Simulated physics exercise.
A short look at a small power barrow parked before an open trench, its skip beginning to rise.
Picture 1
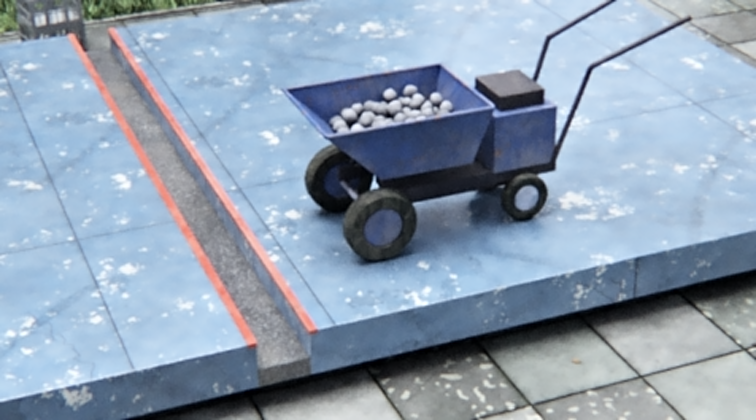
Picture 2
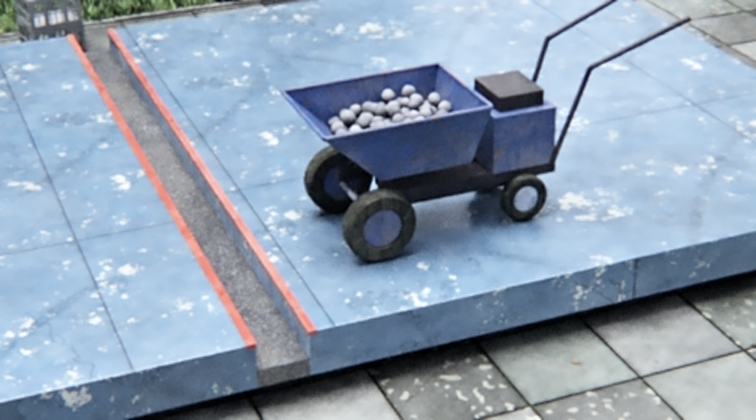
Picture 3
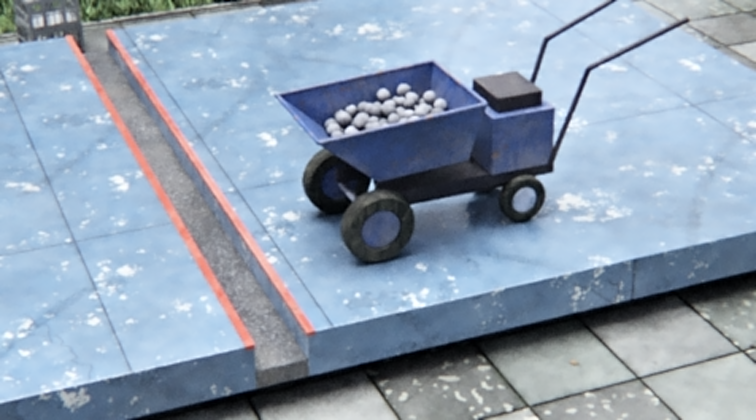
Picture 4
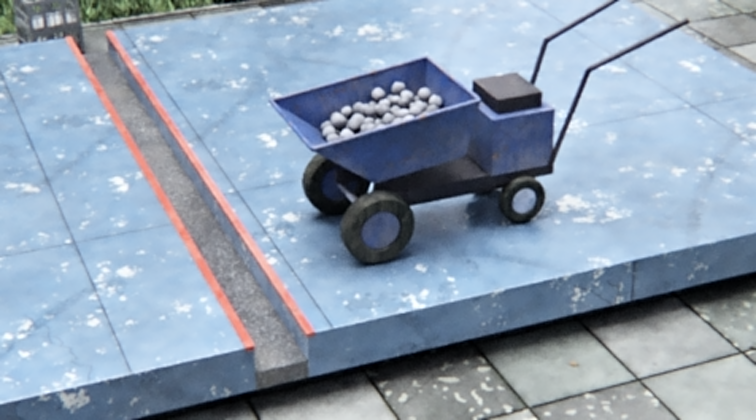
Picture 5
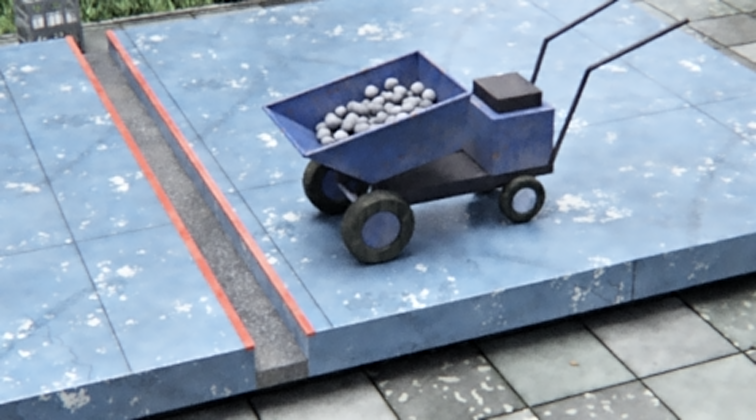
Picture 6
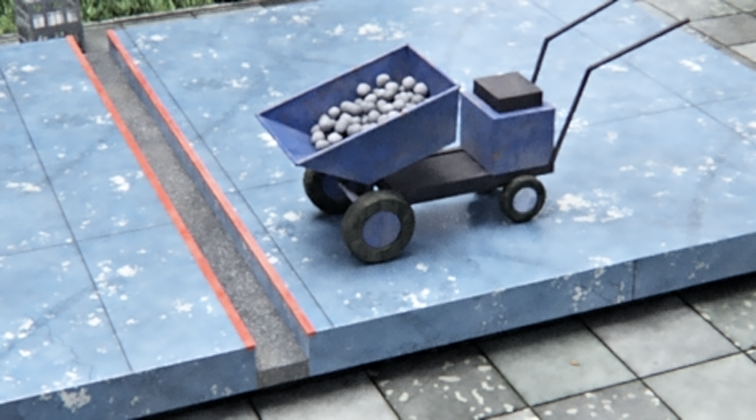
A blue barrow's skip of round grey cobbles tilts gradually toward the trench at left.
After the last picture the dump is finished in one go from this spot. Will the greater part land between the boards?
Between the edges lies over half of the load.
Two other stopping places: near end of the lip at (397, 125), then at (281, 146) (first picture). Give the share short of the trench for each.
The first gives 40 %, the second 0 %.
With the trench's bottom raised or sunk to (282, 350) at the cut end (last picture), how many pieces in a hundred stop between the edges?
Some 40 per cent.
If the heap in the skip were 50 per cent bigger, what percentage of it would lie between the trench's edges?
Near 50 %.
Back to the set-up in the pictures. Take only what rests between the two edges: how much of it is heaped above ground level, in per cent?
About 15 per cent.
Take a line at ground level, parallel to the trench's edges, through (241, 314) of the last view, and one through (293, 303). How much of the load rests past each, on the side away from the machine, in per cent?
The first gives 10 %, the second 80 %.
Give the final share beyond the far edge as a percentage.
It comes to 15 per cent or so.
Shortly afterwards, skip tipped steeply; the whole lot in the skip.
Next, skip tipped right over; the bulk in the skip; a little in or heaped over the trench; only a few falling.
Some moments later, skip tipped right over; near a quarter in the skip; near two thirds in or heaped over the trench; a little beyond it.
In the end, skip tipped right over; near a quarter in the skip; near two thirds in or heaped over the trench; a little beyond it.
